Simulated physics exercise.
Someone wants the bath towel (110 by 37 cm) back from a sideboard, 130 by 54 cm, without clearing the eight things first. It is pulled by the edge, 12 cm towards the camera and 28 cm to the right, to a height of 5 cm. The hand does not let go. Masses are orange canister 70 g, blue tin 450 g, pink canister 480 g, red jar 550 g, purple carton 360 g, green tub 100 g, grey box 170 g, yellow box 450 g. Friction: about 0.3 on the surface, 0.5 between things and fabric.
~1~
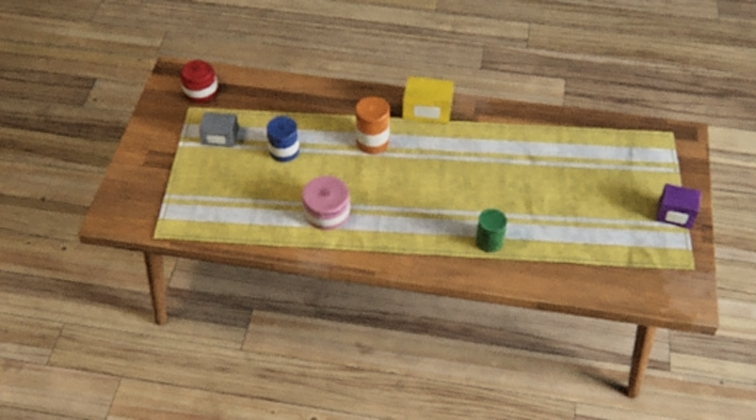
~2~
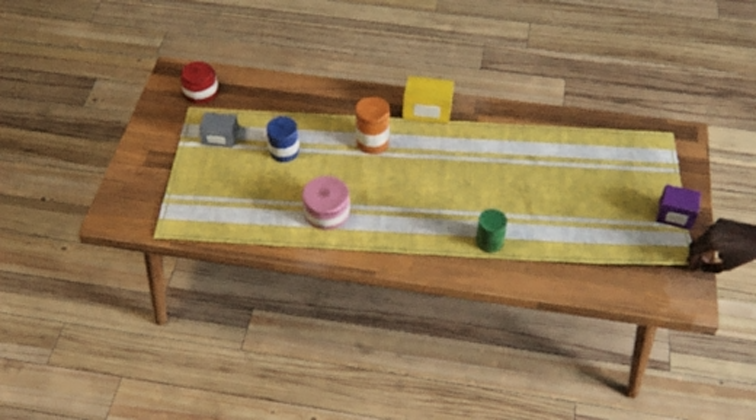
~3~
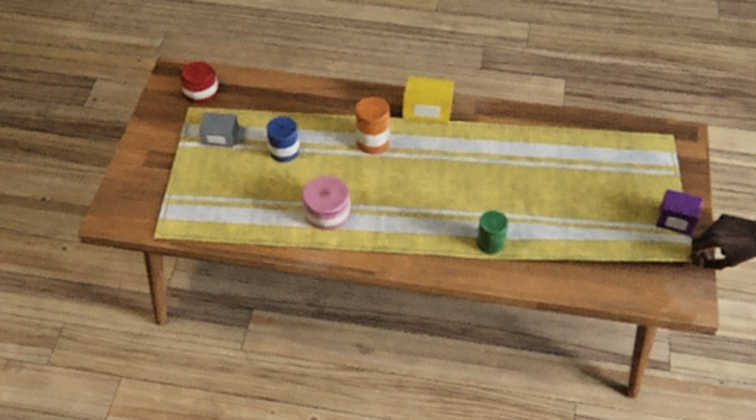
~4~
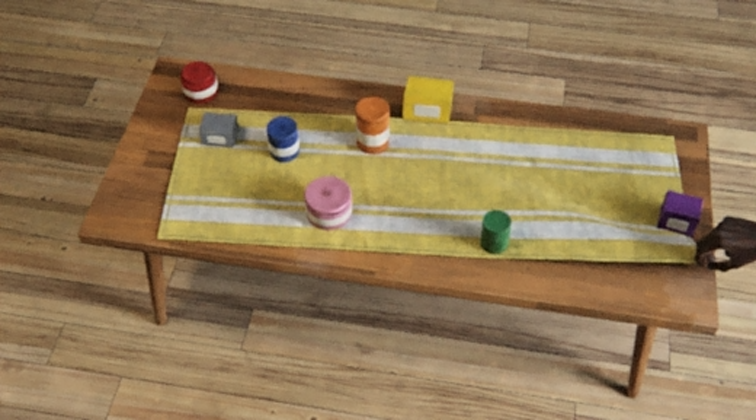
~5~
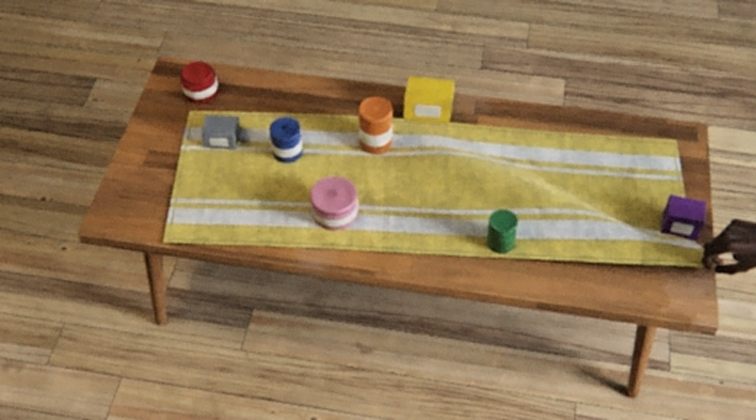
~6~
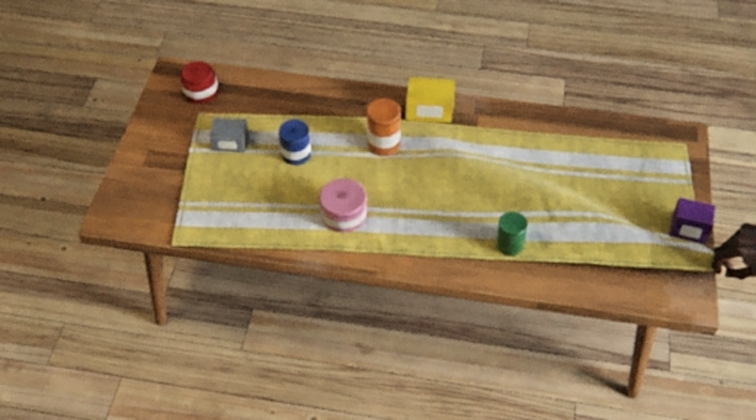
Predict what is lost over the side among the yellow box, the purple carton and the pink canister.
Result: Yellow box stays on, purple carton goes over the edge, pink canister keeps to the top.
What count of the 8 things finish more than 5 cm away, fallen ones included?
That makes 6.
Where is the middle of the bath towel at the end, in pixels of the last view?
Around (562, 231).
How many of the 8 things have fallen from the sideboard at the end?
That makes 1.
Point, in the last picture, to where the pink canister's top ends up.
At about (463, 236).
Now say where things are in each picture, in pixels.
In the first picture, yellow box (429, 88); purple carton (682, 197); pink canister (326, 193); bath towel corners (154, 238) (189, 108) (672, 133) (695, 270).
In the second picture, bath towel corners (154, 238) (189, 108); grip (697, 266).
In the third picture, green tub (494, 221); purple carton (683, 203); bath towel corners (154, 239) (189, 108); grip (700, 262).
In the fourth picture, pink canister (328, 193); green tub (498, 221); bath towel corners (158, 239) (189, 108); grip (704, 264).
In the fifth picture, pink canister (334, 194); blue tin (285, 128); grey box (220, 124); bath towel corners (163, 243) (190, 111); grip (711, 267).
In the sixth picture, yellow box (431, 88); purple carton (696, 211); pink canister (343, 196); bath towel corners (172, 246) (199, 114) (686, 144); grip (721, 271).
Next, 95 % of the bath towel is still over the top; purple carton 15 cm off its start, pink canister 12 cm off its start, green tub 13 cm off its start.
Then, 85 % of the bath towel is still over the top; purple carton over the edge, pink canister 20 cm off its start, green tub 21 cm off its start.
After that, 75 % of the bath towel is still over the top; purple carton over the edge, pink canister 27 cm off its start at (449, 231), green tub 28 cm off its start at (631, 274).
Later, 70 % of the bath towel is still over the top; purple carton over the edge, pink canister 29 cm off its start, green tub 32 cm off its start.
At the end, 70 % of the bath towel is still over the top; purple carton over the edge, pink canister 29 cm off its start at (463, 236), yellow box 1 cm off its start at (431, 88), green tub 32 cm off its start at (647, 283).
